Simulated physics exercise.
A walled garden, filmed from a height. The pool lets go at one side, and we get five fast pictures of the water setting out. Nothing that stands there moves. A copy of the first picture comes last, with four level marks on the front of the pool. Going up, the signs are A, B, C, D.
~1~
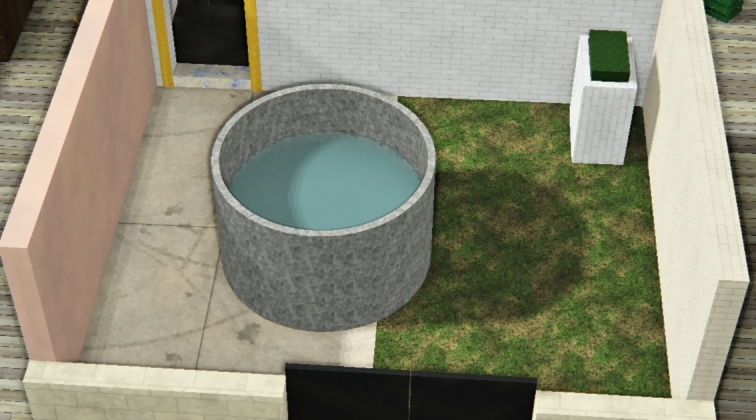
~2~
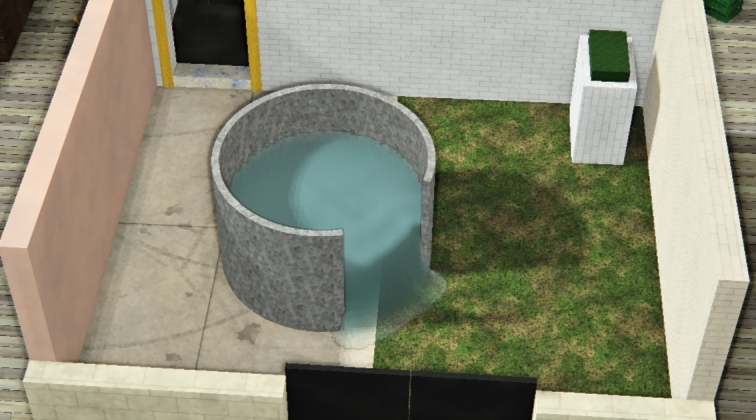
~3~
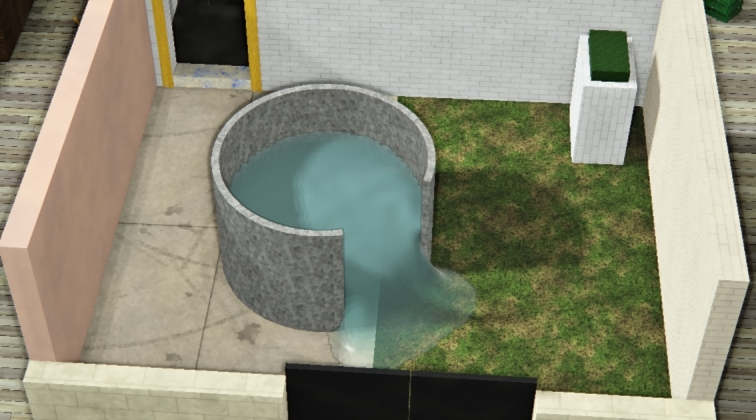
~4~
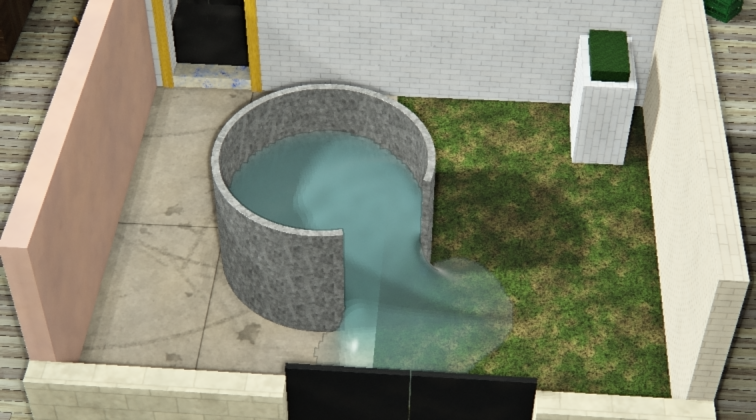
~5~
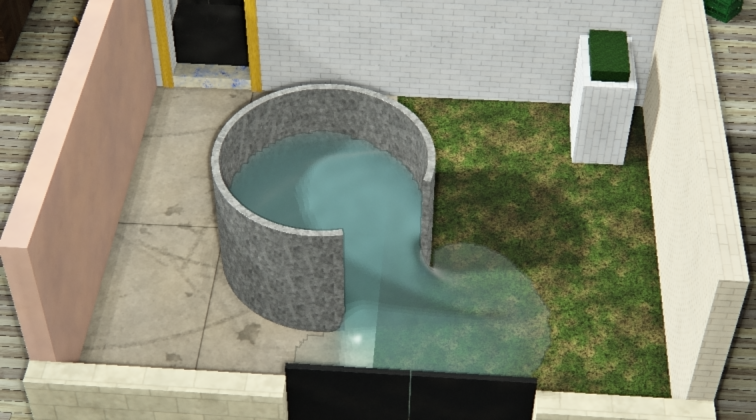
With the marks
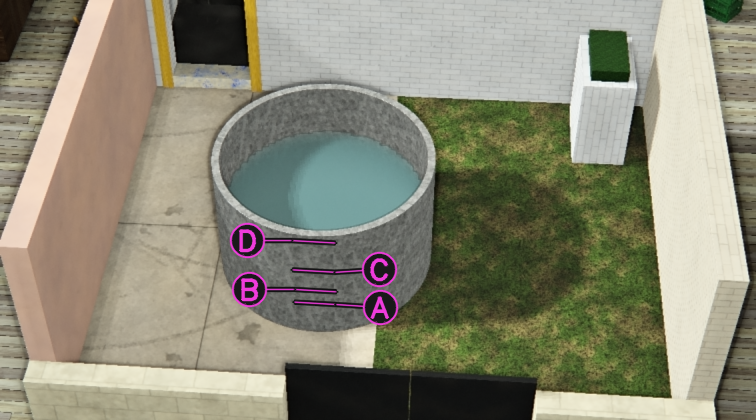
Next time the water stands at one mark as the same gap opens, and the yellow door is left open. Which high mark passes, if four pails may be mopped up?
Go for C.
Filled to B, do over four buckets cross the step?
No, that is safe.
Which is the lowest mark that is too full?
That would be D.
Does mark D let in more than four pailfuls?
Yes, it does.
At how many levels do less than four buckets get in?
Three of the four.
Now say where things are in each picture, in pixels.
Water in the pool at rest, its middle at (325, 198); foot of the yellow doorway at (213, 88); shut gate at (411, 380), in the first frame.
In the second frame, 1 % of the ground under water, visible out to (338, 333).
In the third frame, 4 % of the ground under water, visible out to (337, 343).
In the fourth frame, 9 % of the ground under water, visible out to (501, 322).
In the fifth frame, 15 % of the ground under water, visible out to (539, 329).
In magenta, A at (315, 303); B at (315, 290); C at (314, 271); D at (313, 241); from the bottom up A, B, C, D.
Choosing A, nothing gets over.
Choosing B, nothing gets over.
Choosing C, a bucket or two gets in.
Choosing D, about 11 bucketfuls get in.
